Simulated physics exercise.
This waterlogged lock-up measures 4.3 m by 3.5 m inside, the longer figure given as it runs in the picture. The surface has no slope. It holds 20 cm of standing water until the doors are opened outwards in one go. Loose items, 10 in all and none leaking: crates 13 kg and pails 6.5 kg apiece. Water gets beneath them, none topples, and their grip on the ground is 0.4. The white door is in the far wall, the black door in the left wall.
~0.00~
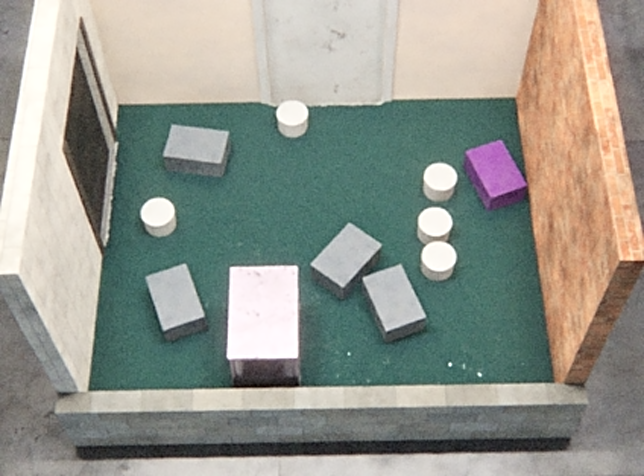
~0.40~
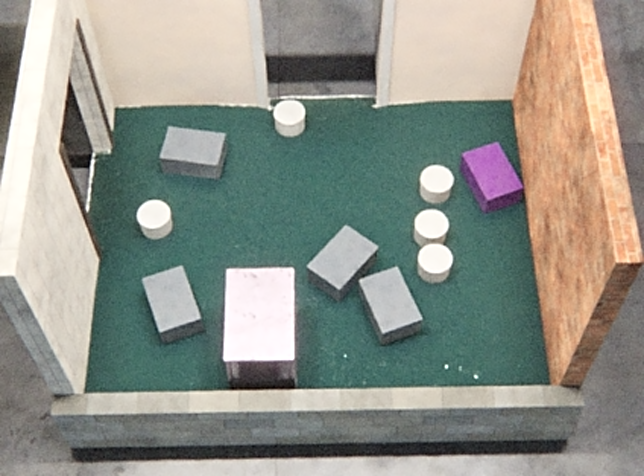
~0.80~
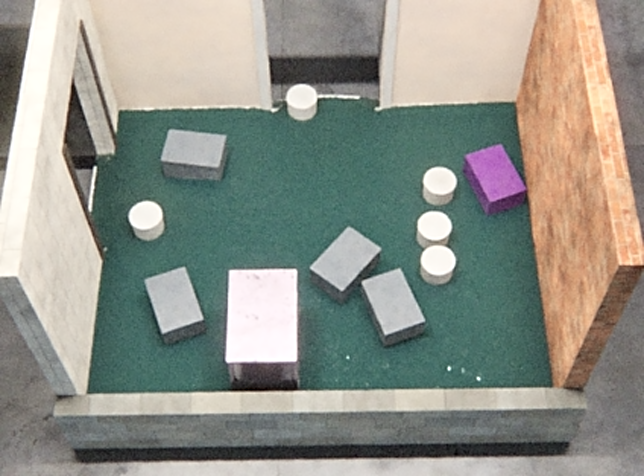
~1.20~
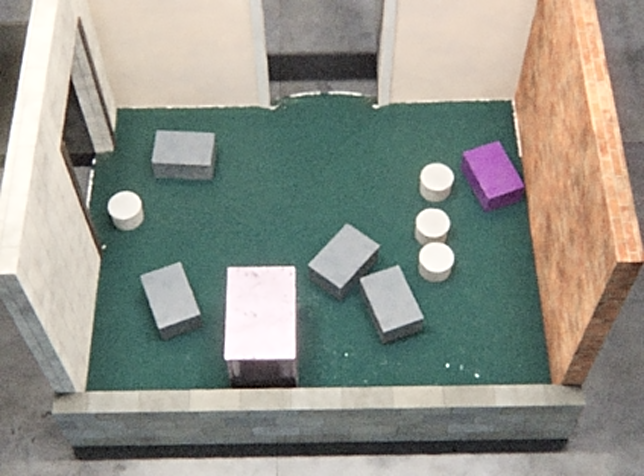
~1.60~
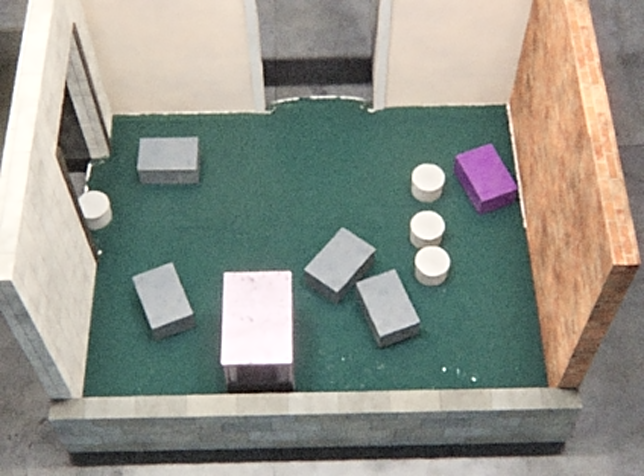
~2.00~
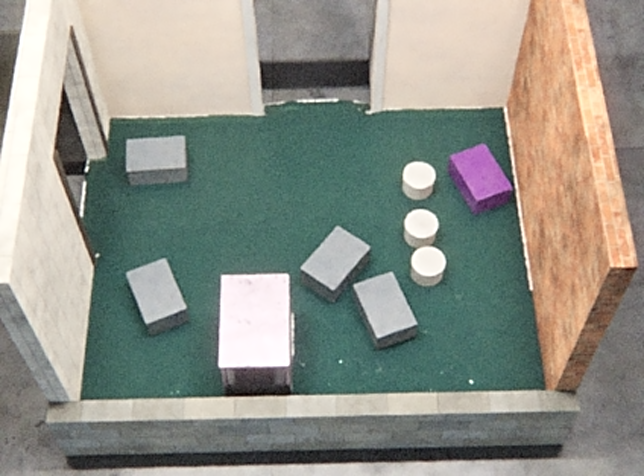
The clip shows a walled space with a green surface where the white far door and black left door open; one pale round item drifts out the back, then another exits left, while several remaining items shift slightly leftward.
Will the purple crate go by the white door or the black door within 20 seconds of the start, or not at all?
For the purple crate, white doorway.
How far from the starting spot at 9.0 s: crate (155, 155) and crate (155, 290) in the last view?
In turn: Washed out, gone out.
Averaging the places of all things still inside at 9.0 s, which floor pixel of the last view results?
Around (284, 182).
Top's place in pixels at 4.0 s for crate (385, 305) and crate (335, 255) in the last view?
Around (356, 267) and (285, 214).
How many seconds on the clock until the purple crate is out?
At about 9.5 s.
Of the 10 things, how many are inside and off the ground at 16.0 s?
I count 1.
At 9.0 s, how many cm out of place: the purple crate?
About 150 cm.
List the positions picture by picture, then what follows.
In the first frame, the purple crate at (496, 168) floats; 20 cm deep round most things; 0 of 10 have shifted.
In the second frame, the purple crate at (493, 170), afloat; 20 cm deep round most things; 1 of 10 have shifted.
In the third frame, the purple crate at (496, 172) floats; about 2660 L in view; 2 of 10 have shifted.
In the fourth frame, the purple crate at (494, 169), afloat; 19 cm deep round most things; 3 of 10 have shifted.
In the fifth frame, the purple crate at (487, 172), afloat, 3 cm from its start; about 2470 L in view; 5 of 10 have shifted.
In the sixth frame, the purple crate at (481, 172), afloat, 8 cm from its start; 17 cm deep round most things; 8 of 10 have shifted.
After 4.0 s the purple crate is near (461, 150), 0.4 m from its start, afloat; 2 of 10 are out; 8 afloat.
After 9.0 s the purple crate is near (360, 110), 1.6 m from its start, afloat; 6 of 10 are out; 4 afloat.
After 16.0 s the purple crate has gone out by the white door; 9 of 10 are out; 1 afloat.
After 20.0 s the purple crate has gone out by the white door; 9 of 10 are out; 0 afloat.
